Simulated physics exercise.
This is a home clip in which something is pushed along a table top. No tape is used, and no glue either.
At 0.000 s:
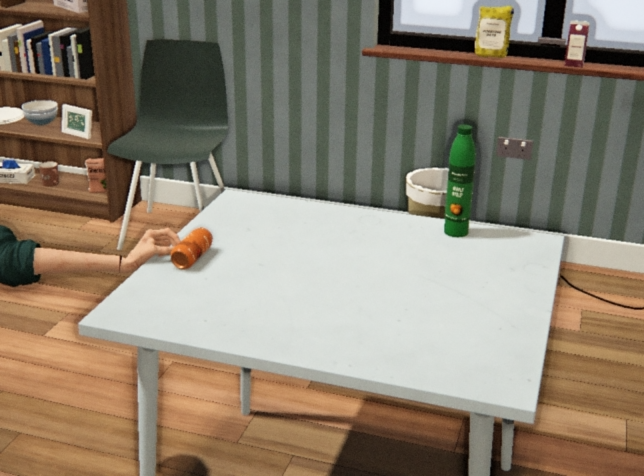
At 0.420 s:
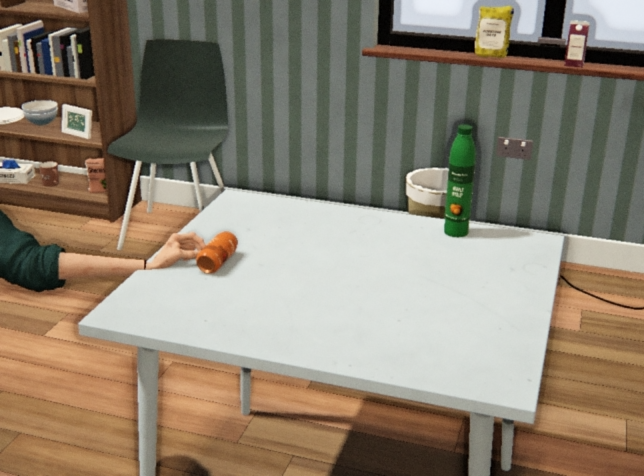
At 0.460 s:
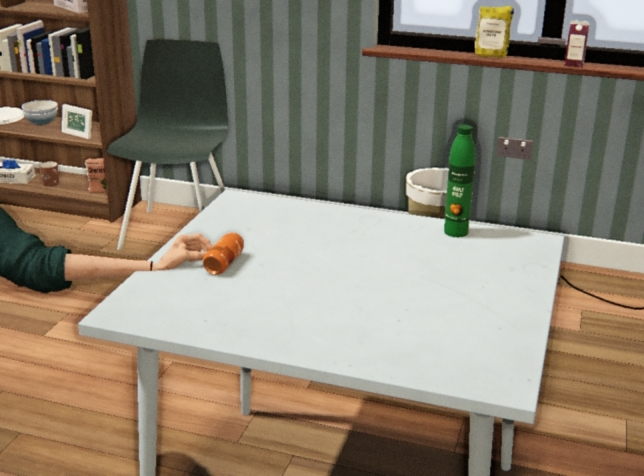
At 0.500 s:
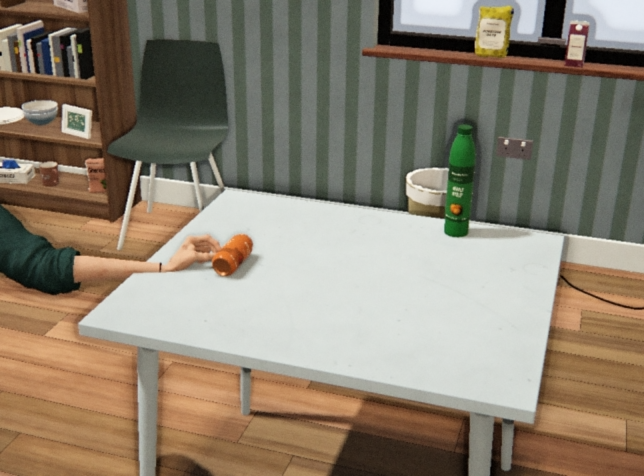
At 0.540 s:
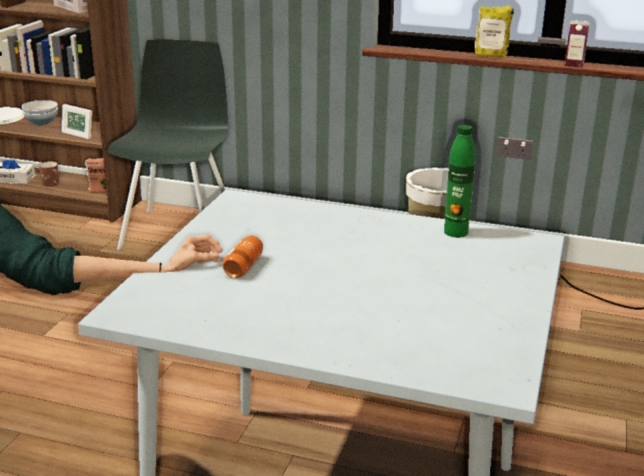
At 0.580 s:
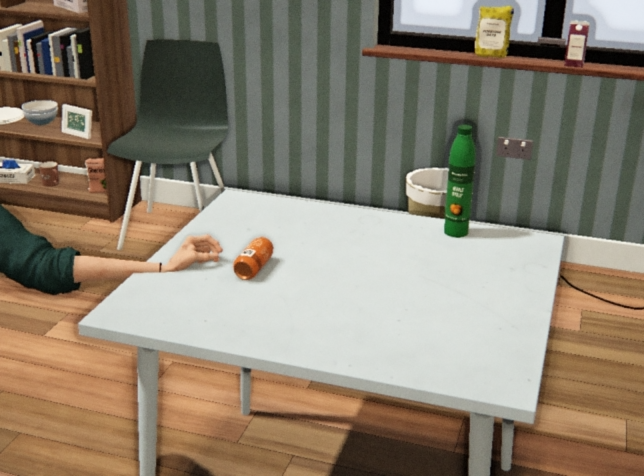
An orange can lying on its side is pushed to the right across a pale table by a hand reaching in from the left, then rolls a little farther from the fingers, while a green bottle stands still near the back edge.
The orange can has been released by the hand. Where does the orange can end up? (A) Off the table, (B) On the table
A.
Around 0.88 s, orange can displaced well along near (331, 271).
Around 1.38 s, orange can displaced well along near (459, 291).
Around 1.88 s, orange can now off the table.
Around 2.18 s, things are still on the move.
Finally (2.3 s), off the table, orange can.
